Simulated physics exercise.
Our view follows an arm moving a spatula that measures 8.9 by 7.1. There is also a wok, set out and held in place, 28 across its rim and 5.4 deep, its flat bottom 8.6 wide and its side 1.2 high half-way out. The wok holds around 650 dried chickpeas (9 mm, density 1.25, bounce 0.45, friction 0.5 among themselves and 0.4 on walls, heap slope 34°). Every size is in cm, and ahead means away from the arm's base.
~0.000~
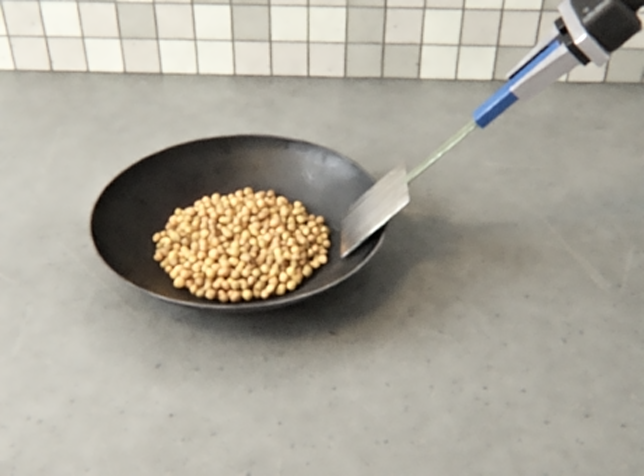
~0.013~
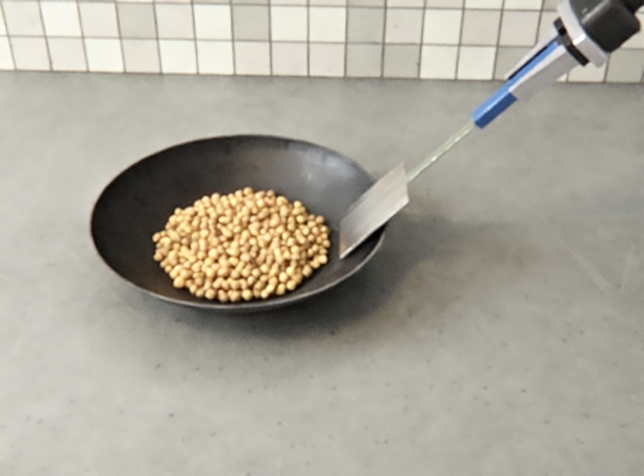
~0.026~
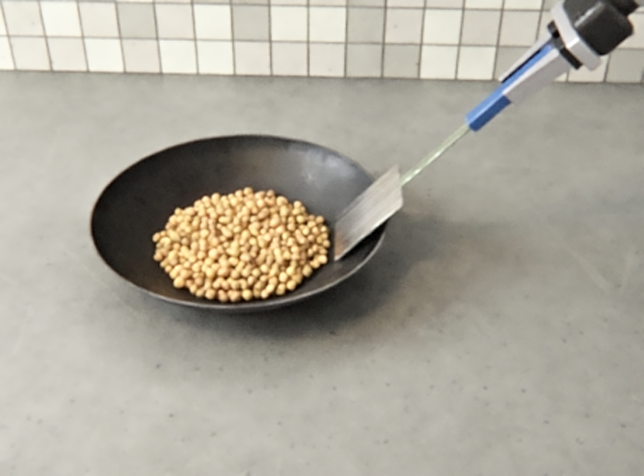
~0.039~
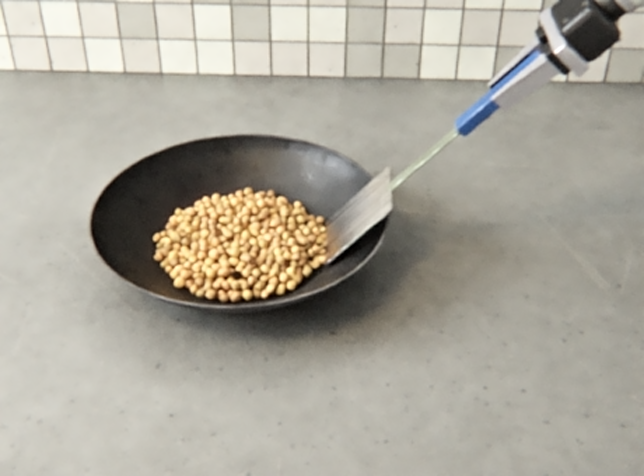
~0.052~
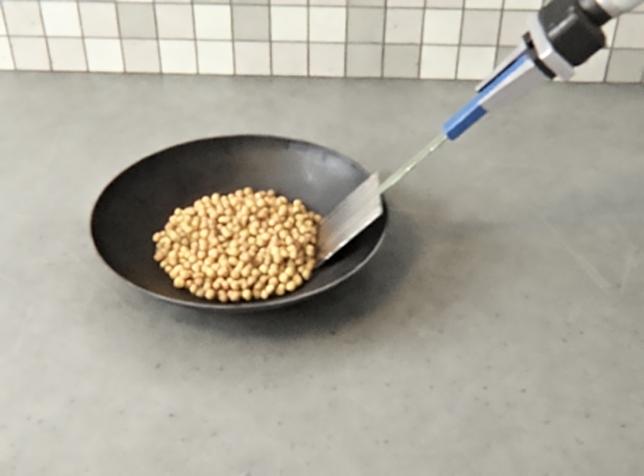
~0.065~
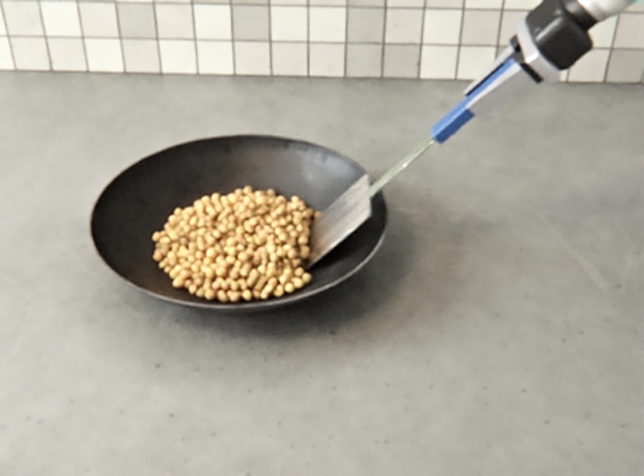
A robotic arm with a black-and-grey end and a blue-sleeved spatula reaches in from the upper right over a grey countertop, seen from slightly above, with white and grey tiles behind. A dark wok sits left of centre, holding a mound of tan dried chickpeas. The arm slides the metal blade slowly left and slightly downward inside the wok, pressing into the mound's right edge and nudging a few chickpeas, while the camera stays still.
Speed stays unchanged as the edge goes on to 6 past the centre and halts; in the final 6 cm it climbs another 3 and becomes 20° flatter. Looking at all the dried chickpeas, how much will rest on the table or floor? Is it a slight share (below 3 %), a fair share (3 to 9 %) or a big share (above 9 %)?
It is a slight share.
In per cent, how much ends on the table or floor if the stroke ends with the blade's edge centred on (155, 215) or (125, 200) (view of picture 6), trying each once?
The two tries give near 10 and near 20 in a hundred.
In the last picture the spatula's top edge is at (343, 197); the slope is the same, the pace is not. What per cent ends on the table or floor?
About 10 per cent.
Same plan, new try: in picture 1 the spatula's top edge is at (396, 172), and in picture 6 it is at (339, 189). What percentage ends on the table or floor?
Roughly 10 %.
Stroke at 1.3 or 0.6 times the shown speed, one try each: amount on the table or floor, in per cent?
Roughly 5 per cent on the first try and 0 per cent on the second.
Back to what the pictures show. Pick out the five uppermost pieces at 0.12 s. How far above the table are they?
About 5 centimetres.
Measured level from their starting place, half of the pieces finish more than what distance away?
Level distance of roughly 4 cm.
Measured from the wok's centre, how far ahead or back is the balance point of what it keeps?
I'd put it at roughly 4.5 cm toward the front.
After 0.12 s, sloping 48°, highest piece 5 above the table; 652 in the wok.
After 0.18 s, sloping 40°, highest piece 5 above the table; 652 in the wok.
After 0.40 s, sloping 28°, highest piece 5 above the table; 652 in the wok.
After 1.45 s, sloping 28°, highest piece 5 above the table; 652 in the wok.
In the end, 652 in the wok. That is 0 % on the table or floor.
